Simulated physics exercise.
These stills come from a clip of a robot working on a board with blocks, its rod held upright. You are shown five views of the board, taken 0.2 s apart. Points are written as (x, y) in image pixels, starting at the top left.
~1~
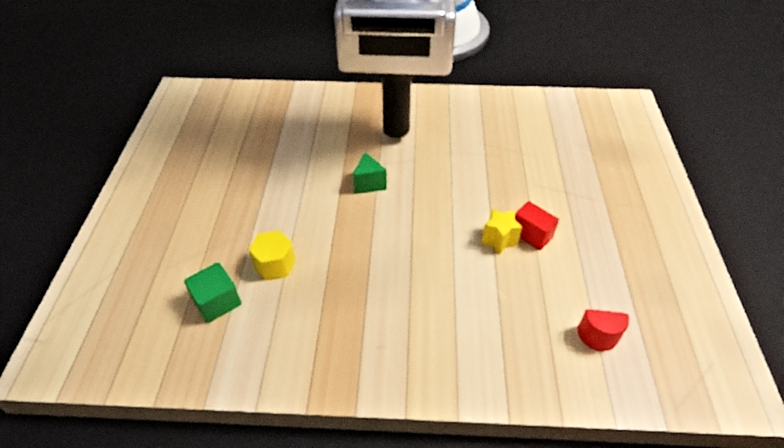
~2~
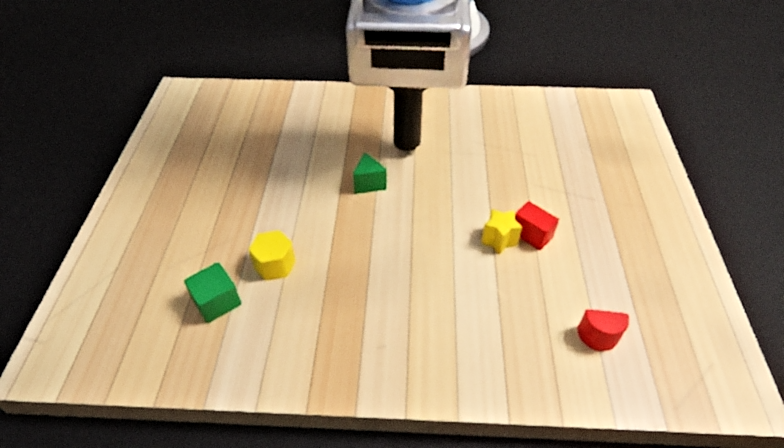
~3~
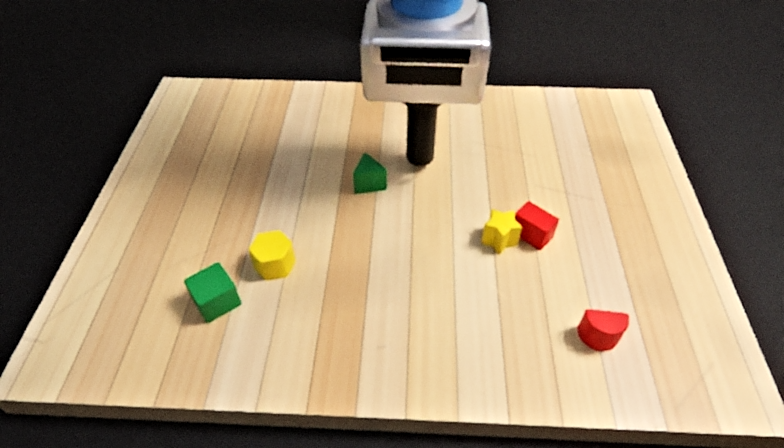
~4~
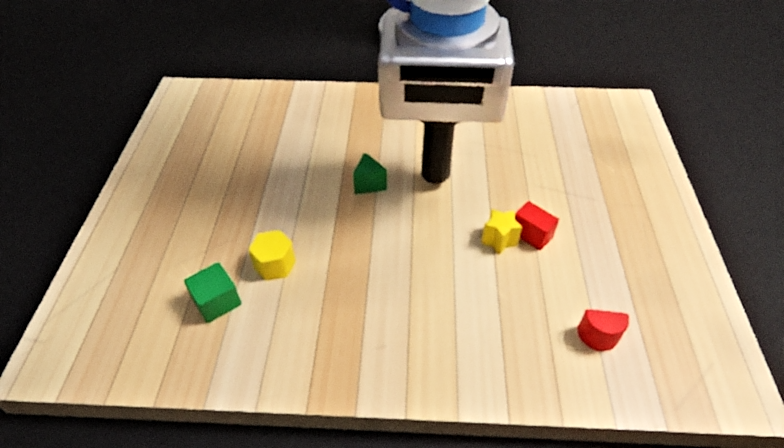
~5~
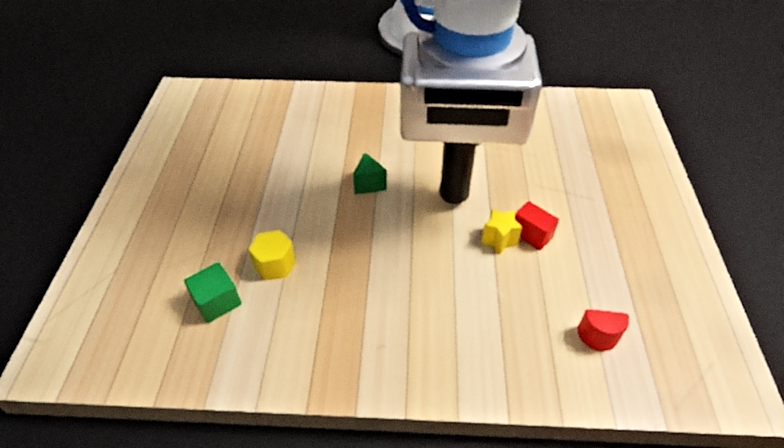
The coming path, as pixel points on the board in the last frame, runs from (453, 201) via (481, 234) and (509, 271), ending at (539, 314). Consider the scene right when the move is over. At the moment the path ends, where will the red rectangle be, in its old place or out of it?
It will be nudged away from its spot.
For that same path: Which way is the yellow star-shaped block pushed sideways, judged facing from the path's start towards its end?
It slides leftward.
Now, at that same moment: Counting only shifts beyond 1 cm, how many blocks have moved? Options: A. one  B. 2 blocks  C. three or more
Option B.
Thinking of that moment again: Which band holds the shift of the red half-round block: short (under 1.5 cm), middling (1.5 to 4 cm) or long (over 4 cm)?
Travel: Within 1.5 cm.
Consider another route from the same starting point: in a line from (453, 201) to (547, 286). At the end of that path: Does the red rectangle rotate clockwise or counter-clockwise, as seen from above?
Seen from overhead, it turns anticlockwise.
The first path, step by step. One third of the way, rod (482, 227); yellow star-shaped block (515, 230); red rectangle (546, 218), turned 15° anticlockwise.
Two thirds of the way, rod (512, 265); yellow star-shaped block (549, 250), turned 85° anticlockwise; red rectangle (553, 220), turned 30° anticlockwise.
At the end, rod (542, 307); yellow star-shaped block (552, 254), turned 120° anticlockwise; red rectangle (553, 220), turned 30° anticlockwise; red half-round block still.
